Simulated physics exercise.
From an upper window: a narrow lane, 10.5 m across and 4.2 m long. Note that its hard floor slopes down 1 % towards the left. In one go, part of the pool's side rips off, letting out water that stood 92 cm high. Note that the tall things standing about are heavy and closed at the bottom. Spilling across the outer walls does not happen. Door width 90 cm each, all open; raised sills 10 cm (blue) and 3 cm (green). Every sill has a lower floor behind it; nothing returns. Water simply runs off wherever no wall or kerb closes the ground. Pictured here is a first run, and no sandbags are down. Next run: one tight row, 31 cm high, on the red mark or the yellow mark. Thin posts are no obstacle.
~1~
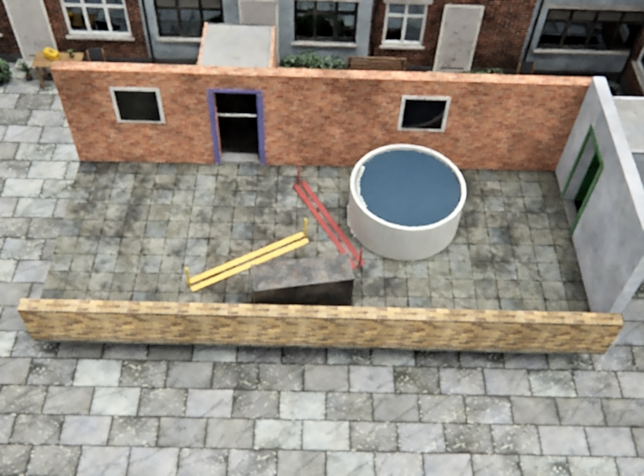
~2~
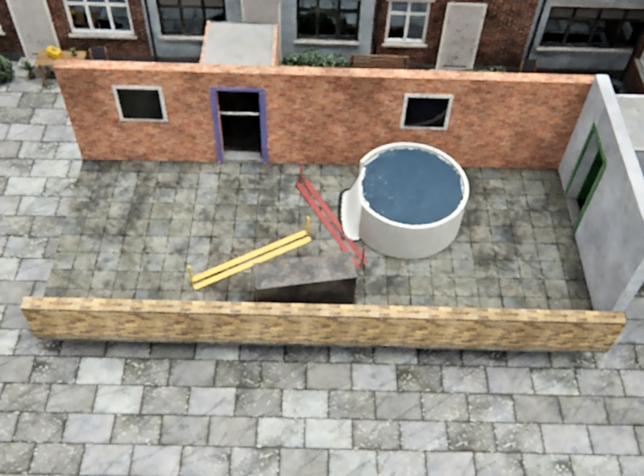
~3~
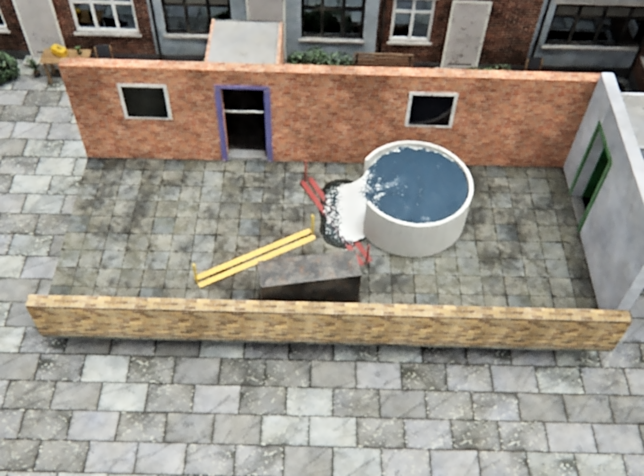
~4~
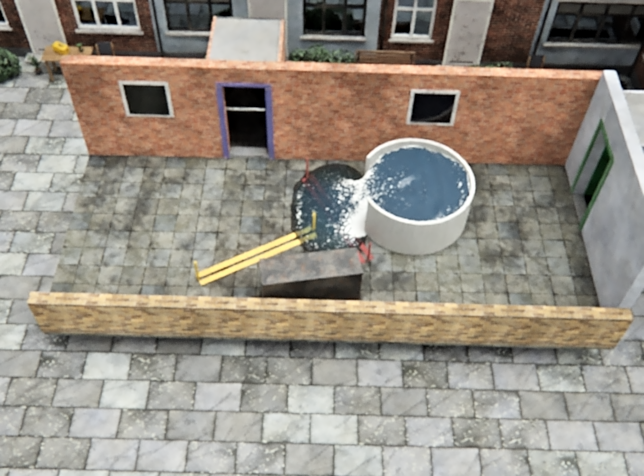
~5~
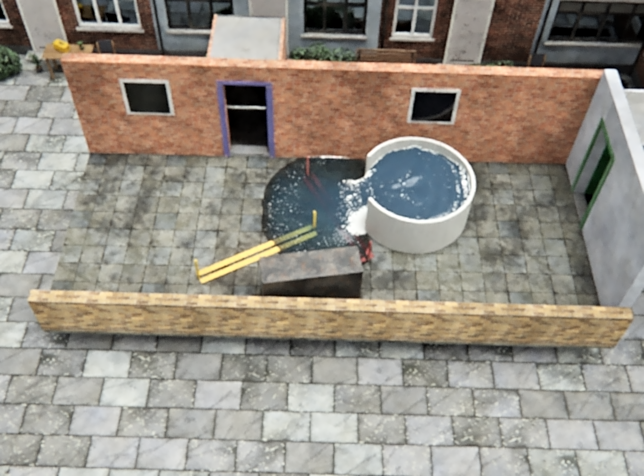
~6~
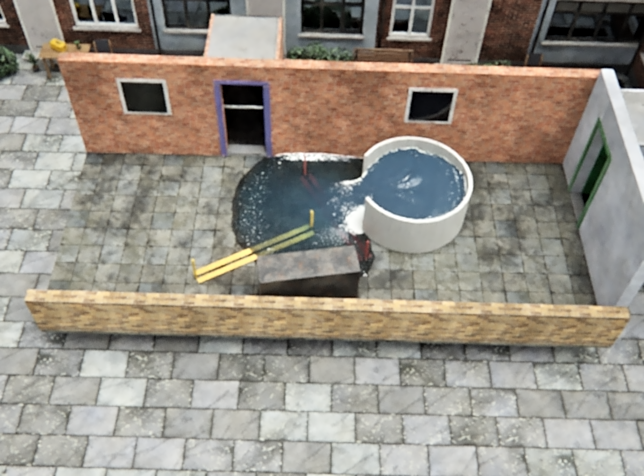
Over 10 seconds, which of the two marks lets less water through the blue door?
Red.
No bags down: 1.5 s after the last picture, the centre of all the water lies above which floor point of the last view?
Roughly at (310, 214).
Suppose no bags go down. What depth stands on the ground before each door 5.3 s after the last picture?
Depth (cm) - blue: 6, green: 0.
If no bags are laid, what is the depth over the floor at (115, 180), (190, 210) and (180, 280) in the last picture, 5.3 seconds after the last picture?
In turn they read 4, 2 and 3 centimetres.
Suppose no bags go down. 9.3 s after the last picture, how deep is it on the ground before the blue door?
Depth: Approx. 3.5 cm.
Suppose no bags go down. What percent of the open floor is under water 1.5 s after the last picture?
I'd say some 60 in a hundred.
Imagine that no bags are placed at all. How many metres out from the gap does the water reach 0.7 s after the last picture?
Distance, straight: Near 5.2 m.
Then, 0.7 s after the last picture water covers 45 % of the floor and is deepest (38 cm) near (354, 217) in the run without bags; in at the blue door, 1 L with no bags, 0 L with the row on red, 4 L on yellow.
Then, 1.5 s after the last picture water covers 60 % of the floor and is deepest (27 cm) near (354, 217) in the run without bags; in at the blue door, 19 L with no bags, 1 L with the row on red, 27 L on yellow.
Then, 2.8 s after the last picture water covers 60 % of the floor and is deepest (18 cm) near (354, 217) in the run without bags; in at the blue door, 32 L with no bags, 1 L with the row on red, 38 L on yellow.
Then, 5.3 s after the last picture water covers 60 % of the floor and is deepest (10 cm) near (354, 217) in the run without bags; in at the blue door, 34 L with no bags, 2 L with the row on red, 43 L on yellow.
Then, 9.3 s after the last picture water covers 60 % of the floor and is deepest (5 cm) near (354, 217) in the run without bags; in at the blue door, 35 L with no bags, 2 L with the row on red, 44 L on yellow.
